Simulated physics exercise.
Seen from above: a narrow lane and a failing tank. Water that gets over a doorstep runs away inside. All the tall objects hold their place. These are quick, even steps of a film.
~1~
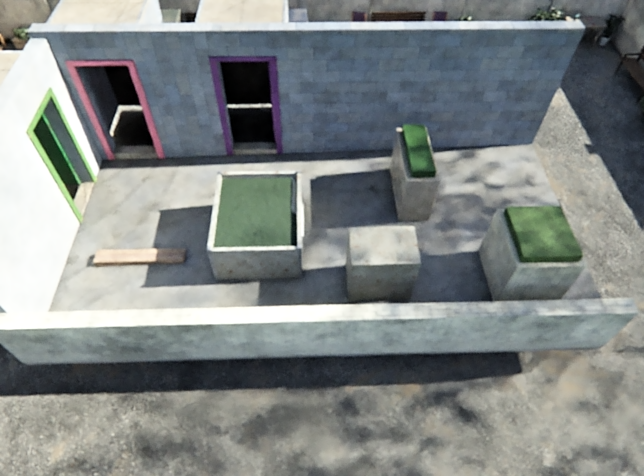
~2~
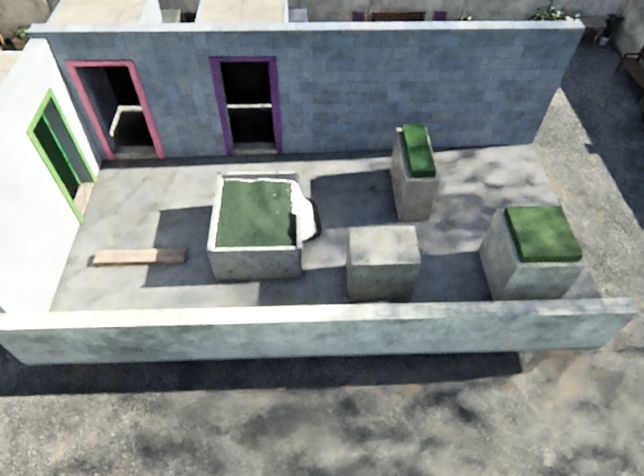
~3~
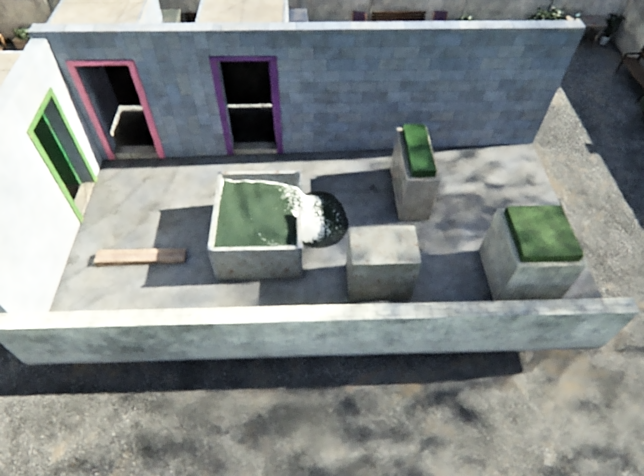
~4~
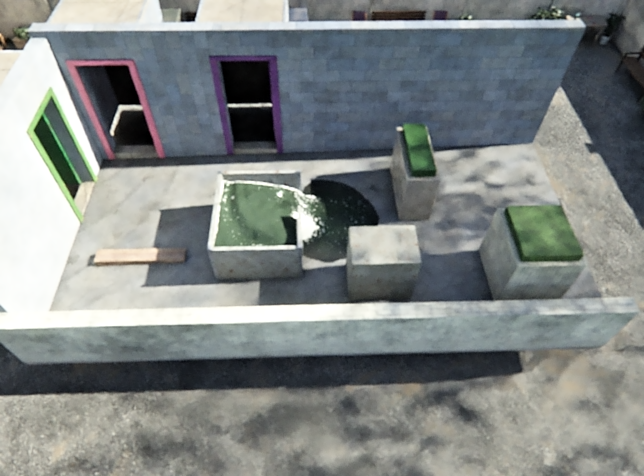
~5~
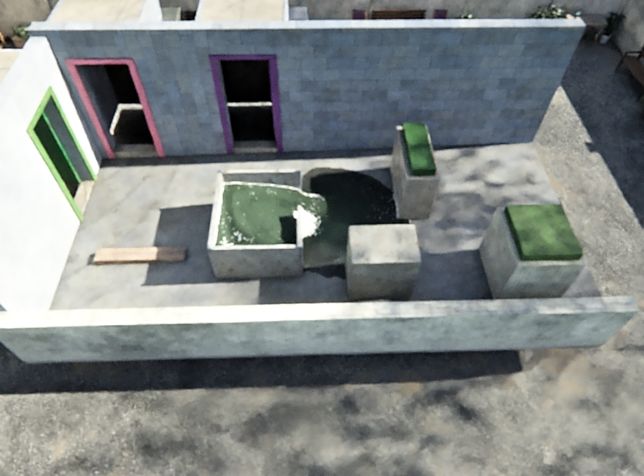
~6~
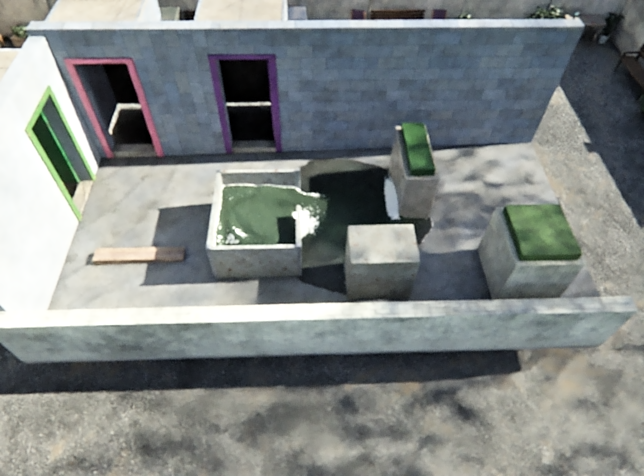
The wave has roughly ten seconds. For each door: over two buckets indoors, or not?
One by one: The green door floods; the pink door holds within the limit; the purple door holds within the limit.
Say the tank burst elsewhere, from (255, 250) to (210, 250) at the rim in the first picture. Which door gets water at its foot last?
Last comes the purple one.
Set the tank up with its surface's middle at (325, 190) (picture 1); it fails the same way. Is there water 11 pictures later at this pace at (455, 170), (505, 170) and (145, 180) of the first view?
As listed: Under water, wet, not flooded.
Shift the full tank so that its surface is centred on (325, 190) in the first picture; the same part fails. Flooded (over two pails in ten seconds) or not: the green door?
Then: The green door takes more.
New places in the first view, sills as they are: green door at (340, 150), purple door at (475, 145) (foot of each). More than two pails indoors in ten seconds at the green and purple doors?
Then: Green door passes that mark; purple door keeps below it.
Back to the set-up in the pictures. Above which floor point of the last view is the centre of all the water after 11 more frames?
Near (331, 223).
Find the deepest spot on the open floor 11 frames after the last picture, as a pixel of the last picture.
Close to (375, 151).
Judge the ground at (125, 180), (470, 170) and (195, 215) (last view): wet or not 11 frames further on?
In that order: Not flooded, flooded, free of water.
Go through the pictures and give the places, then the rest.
The open tank at (258, 211) is whole and still, in the first picture.
Water pours out at (298, 212) and has run to (310, 238), in the second picture.
The front is at (344, 226), out from the gap at (299, 212), in the third picture.
The front is at a hidden place, out from the gap at (299, 212), in the fourth picture.
Water pours out at (298, 211) and has run to a hidden place, in the fifth picture.
Water pours out at (297, 211) and has run to (427, 226), in the sixth picture.
A moment on, water covers 20 % of the floor; the green door not reached, the pink door not reached, the purple door not reached.
Next, water covers 35 % of the floor; the green door not reached, the pink door not reached, the purple door not reached.
Then, water covers 55 % of the floor; the green door not reached, the pink door not reached, the purple door wet at the sill, nothing in.
Later, water covers 85 % of the floor; the green door over two buckets in, the pink door wet at the sill, nothing in, the purple door wet at the sill, nothing in.
In the end, water covers 80 % of the floor; the green door far over two buckets in, the pink door wet at the sill, nothing in, the purple door wet at the sill, nothing in.
